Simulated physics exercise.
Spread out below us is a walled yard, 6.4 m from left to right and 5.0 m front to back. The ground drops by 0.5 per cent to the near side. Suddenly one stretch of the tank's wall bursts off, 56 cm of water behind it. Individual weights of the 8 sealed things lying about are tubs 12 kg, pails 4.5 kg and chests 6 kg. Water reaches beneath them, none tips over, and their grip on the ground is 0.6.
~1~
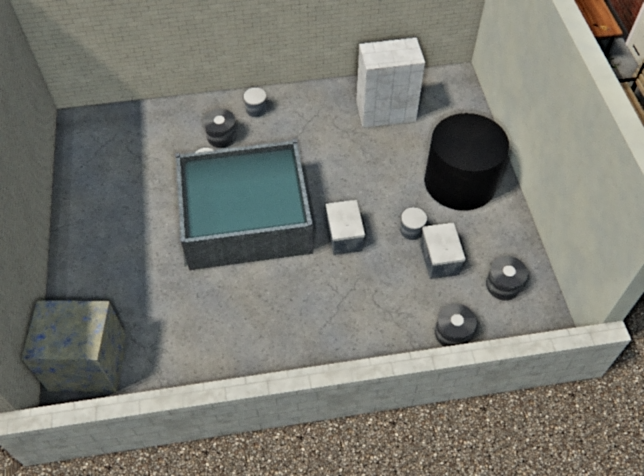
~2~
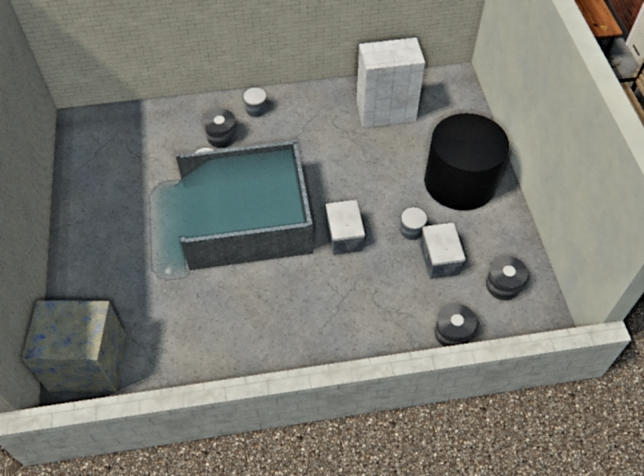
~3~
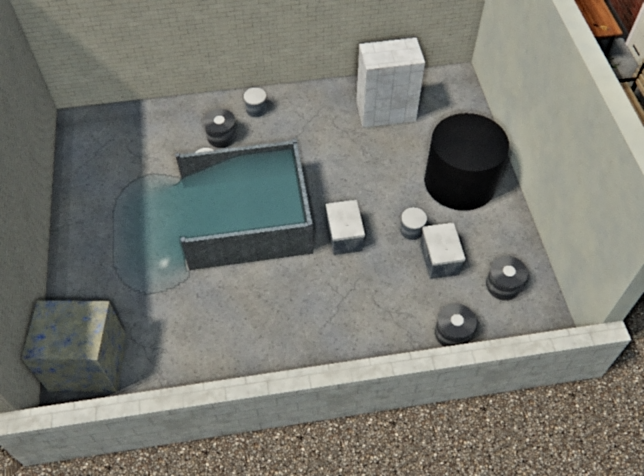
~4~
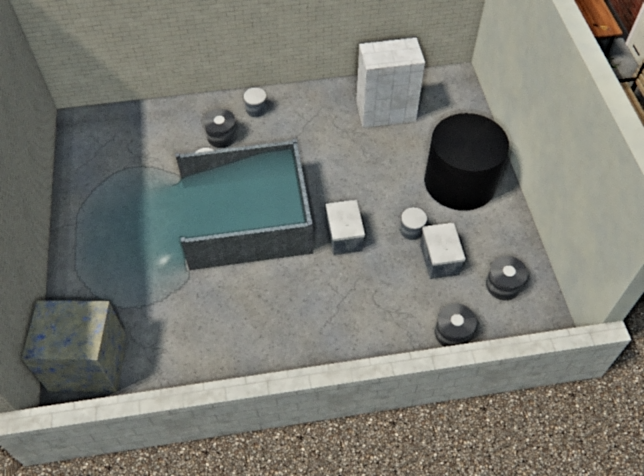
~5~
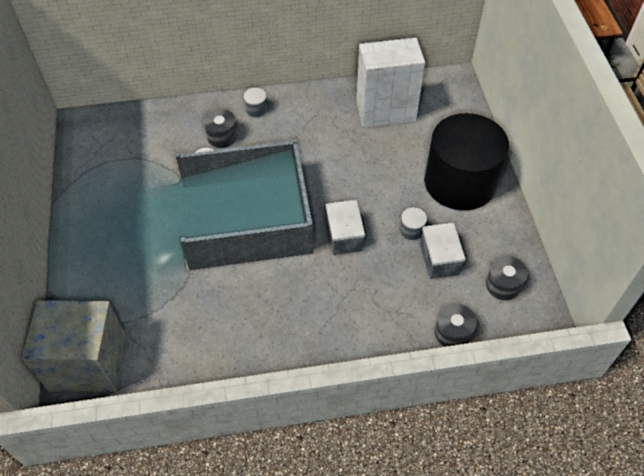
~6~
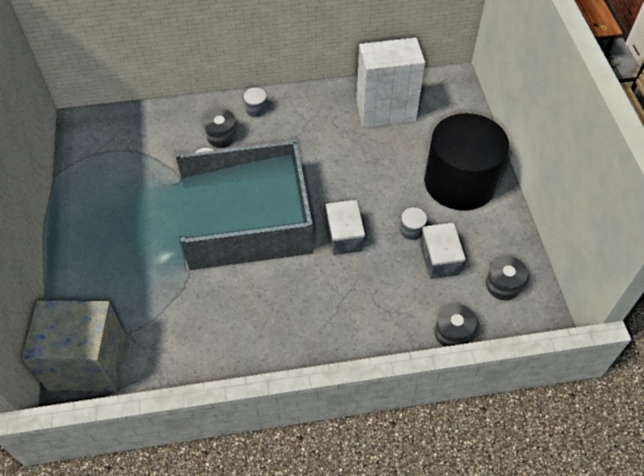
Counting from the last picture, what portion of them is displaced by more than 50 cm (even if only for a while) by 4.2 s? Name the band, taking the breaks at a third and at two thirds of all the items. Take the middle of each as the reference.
The count will not reach a third.
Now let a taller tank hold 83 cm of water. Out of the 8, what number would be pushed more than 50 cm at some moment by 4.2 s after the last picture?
You'd get 4 in that case.
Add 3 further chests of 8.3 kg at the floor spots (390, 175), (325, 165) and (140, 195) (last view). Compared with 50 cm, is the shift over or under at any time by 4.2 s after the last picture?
Note, in sequence: Under threshold; under threshold; over threshold.
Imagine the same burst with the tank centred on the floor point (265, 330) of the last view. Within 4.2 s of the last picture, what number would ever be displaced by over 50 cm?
In that case the number is 1.
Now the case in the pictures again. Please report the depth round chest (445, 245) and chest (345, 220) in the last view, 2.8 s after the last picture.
Around 0 cm and 0 cm.
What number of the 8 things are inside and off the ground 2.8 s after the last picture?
Just then, the number is 0.
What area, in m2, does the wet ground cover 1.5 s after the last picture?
Somewhere around 9.5 m2, roughly.
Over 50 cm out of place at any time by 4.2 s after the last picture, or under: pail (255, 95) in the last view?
The answer is greater.
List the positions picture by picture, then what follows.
The first frame shows a tub at (509, 271) rests on the ground; a pail at (205, 157) rests on the ground; 1.9 m2 under water; 0 of 8 have shifted.
The second frame shows a tub at (509, 271) rests on the ground; a pail at (205, 157) rests on the ground; 2.6 m2 under water; 0 of 8 have shifted.
The third frame shows a tub at (509, 271) rests on the ground; a pail at (205, 157) rests on the ground; water covers 3.5 m2; 0 of 8 have shifted.
The fourth frame shows a tub at (509, 271) rests on the ground; a pail at (205, 157) rests on the ground; 4.6 m2 under water; 0 of 8 have shifted.
The fifth frame shows a tub at (509, 271) rests on the ground; a pail at (205, 157), on the bottom; water covers 5.8 m2; 0 of 8 have shifted.
The sixth frame shows a tub at (509, 271) rests on the ground; a pail at (205, 157) rests on the ground; water covers 6.5 m2; 0 of 8 have shifted.
Then, 0.4 s after the last picture 0 of 8 are over 50 cm from their spots; 0 afloat.
Then, 1.5 s after the last picture 0 of 8 are over 50 cm from their spots; 0 afloat.
Then, 2.8 s after the last picture 0 of 8 are over 50 cm from their spots; 0 afloat.
Then, 4.2 s after the last picture 1 of 8 are over 50 cm from their spots, and 1 have been at some point; 0 afloat.
